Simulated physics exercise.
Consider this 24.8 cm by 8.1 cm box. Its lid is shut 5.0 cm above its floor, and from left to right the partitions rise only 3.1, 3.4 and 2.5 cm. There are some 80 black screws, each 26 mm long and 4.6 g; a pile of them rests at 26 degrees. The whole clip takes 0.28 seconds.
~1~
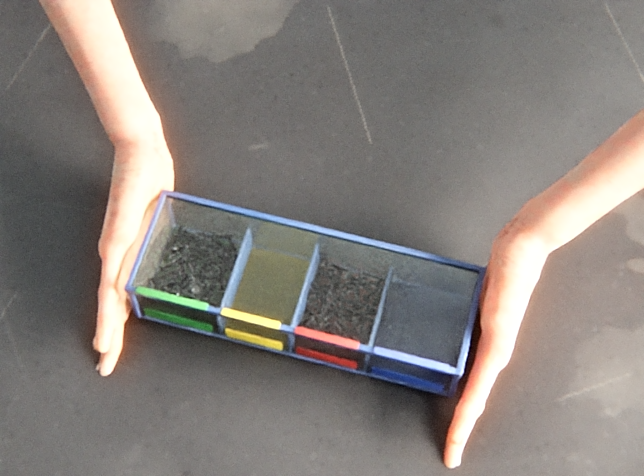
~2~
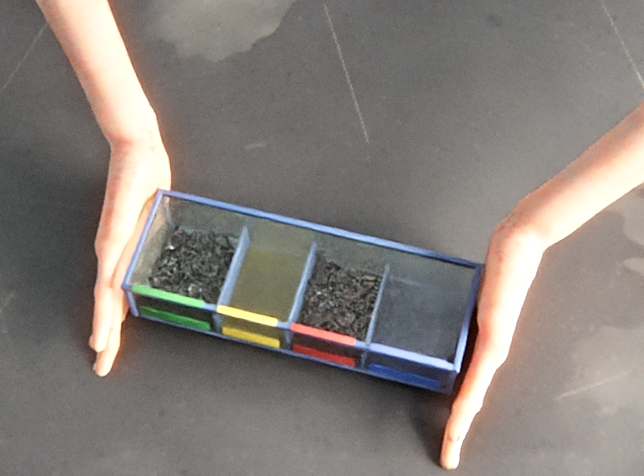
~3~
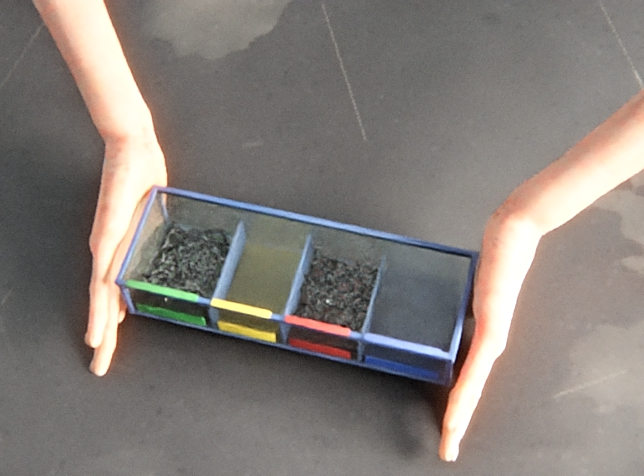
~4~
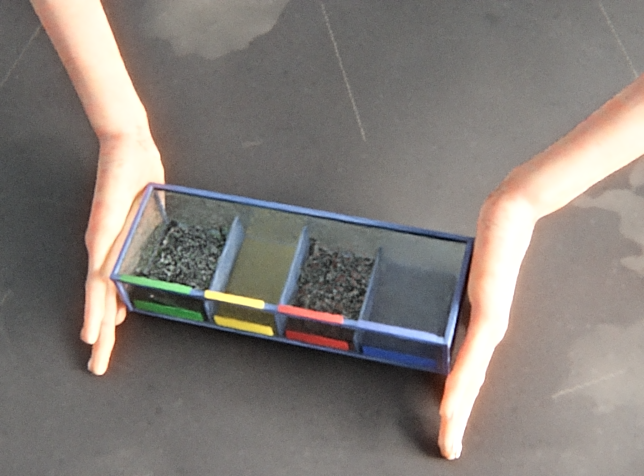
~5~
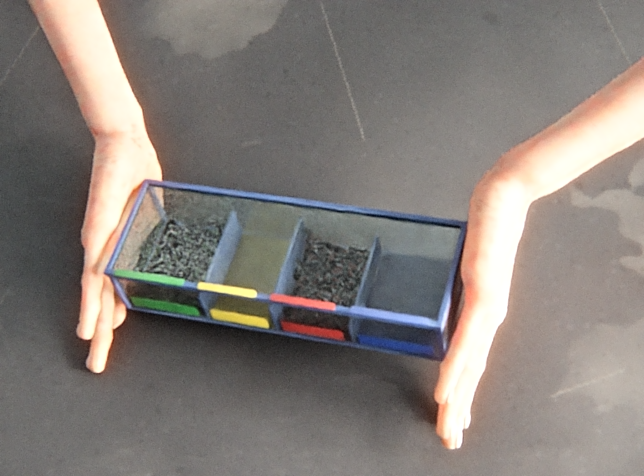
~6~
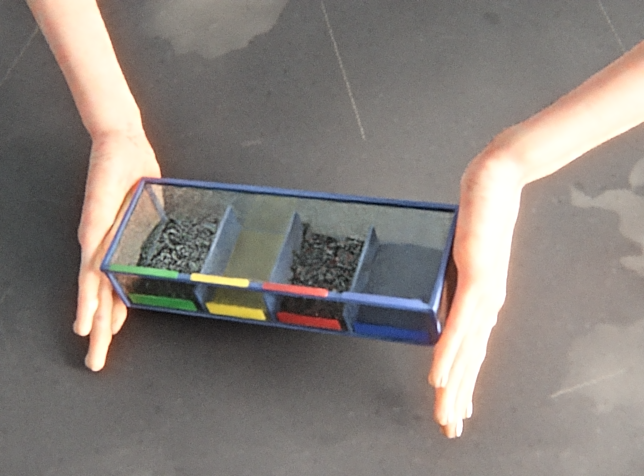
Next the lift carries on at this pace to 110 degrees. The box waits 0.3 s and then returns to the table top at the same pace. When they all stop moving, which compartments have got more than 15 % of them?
Once they stop: Red has, blue has not, green has, yellow has not.
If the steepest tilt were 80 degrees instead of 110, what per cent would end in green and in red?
Green 55, red 45.
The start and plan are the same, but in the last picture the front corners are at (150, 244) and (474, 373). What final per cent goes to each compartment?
Red 0, blue 100, green 0, yellow 0.
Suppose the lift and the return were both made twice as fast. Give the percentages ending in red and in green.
The red compartment would end with 25 per cent, the green one with 65 per cent.
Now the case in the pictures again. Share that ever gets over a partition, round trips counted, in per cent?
I'd say near 20 percent of them.
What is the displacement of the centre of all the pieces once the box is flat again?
3.5 cm.
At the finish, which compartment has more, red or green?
That would be the green compartment.
Then, 1.49 s after the last picture, tilt 110 degrees; red 25 %, green 70 %, yellow 5 %.
Then, 2.48 s after the last picture, tilt 56 degrees; red 25 %, green 70 %.
Then, 3.46 s after the last picture, tilt 0 degrees; red 25 %, green 70 %.
In the end, red 25 %, blue 0 %, green 70 %, yellow 0 %.
